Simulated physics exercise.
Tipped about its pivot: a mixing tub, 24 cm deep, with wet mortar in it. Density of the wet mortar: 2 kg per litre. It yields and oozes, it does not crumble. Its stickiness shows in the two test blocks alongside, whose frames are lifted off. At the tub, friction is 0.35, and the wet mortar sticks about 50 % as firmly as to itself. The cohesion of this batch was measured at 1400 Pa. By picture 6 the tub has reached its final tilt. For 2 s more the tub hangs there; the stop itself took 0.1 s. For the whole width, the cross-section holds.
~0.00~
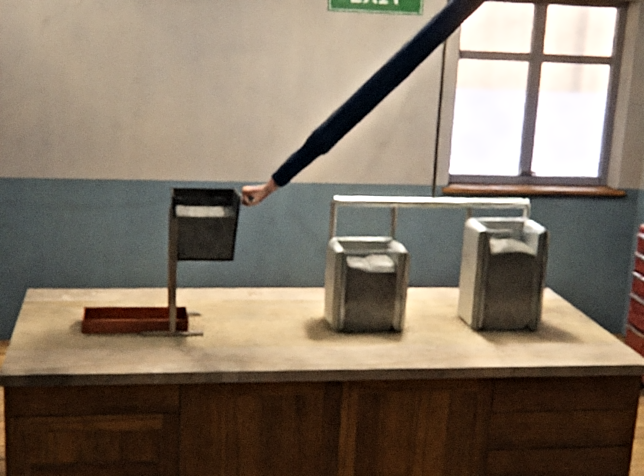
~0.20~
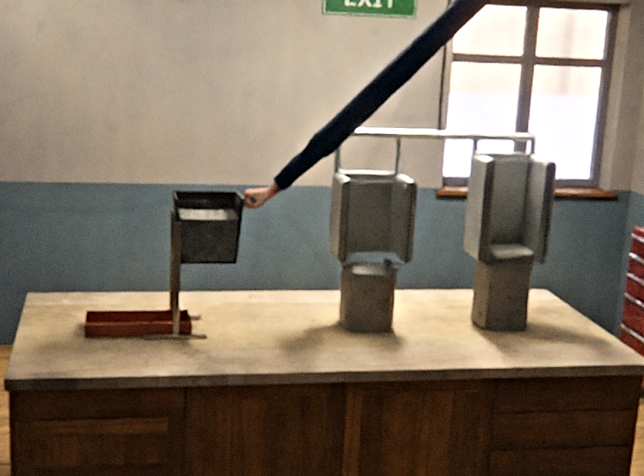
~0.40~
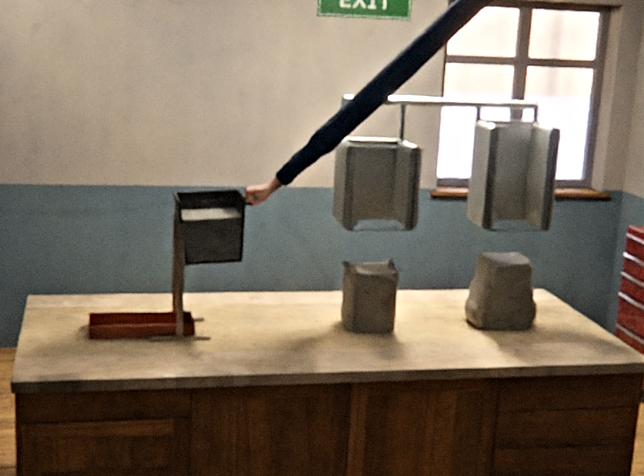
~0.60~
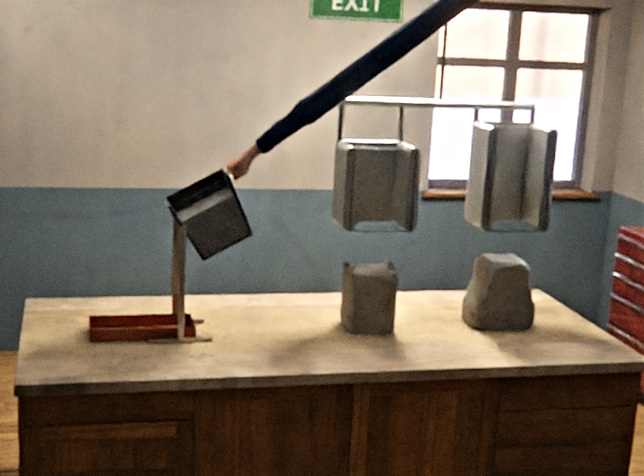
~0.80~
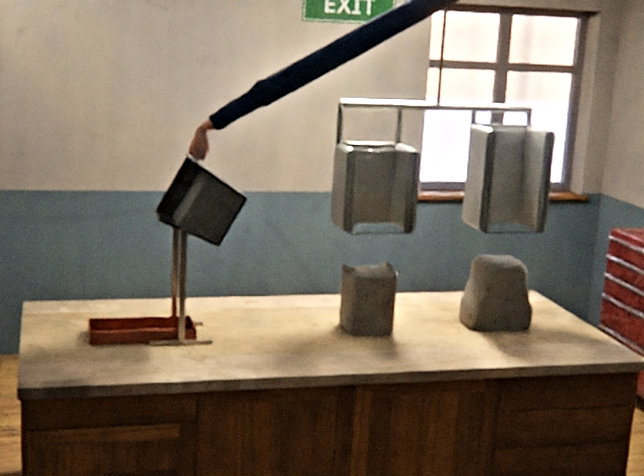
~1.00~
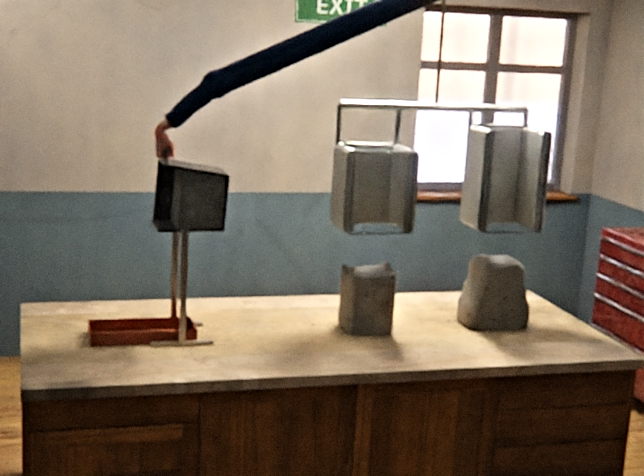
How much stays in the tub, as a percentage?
100 %.
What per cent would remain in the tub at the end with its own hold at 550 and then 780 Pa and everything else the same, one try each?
70 in a hundred, followed by 100 in a hundred.
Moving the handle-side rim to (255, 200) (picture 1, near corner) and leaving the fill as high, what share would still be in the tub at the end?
Roughly 100 %.
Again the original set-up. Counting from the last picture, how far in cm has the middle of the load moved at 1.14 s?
Around 0 centimetres.
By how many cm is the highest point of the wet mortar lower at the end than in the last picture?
0 cm.
After 1.14 s, the tub is at 86 degrees and holds 100 %.
After 1.31 s, the tub is at 86 degrees and holds 100 %.
After 1.48 s, the tub is at 86 degrees and holds 100 %.
After 1.65 s, the tub is at 86 degrees and holds 100 %.
After 3.00 s, at the end, the tub is at 86 degrees and holds 100 %.
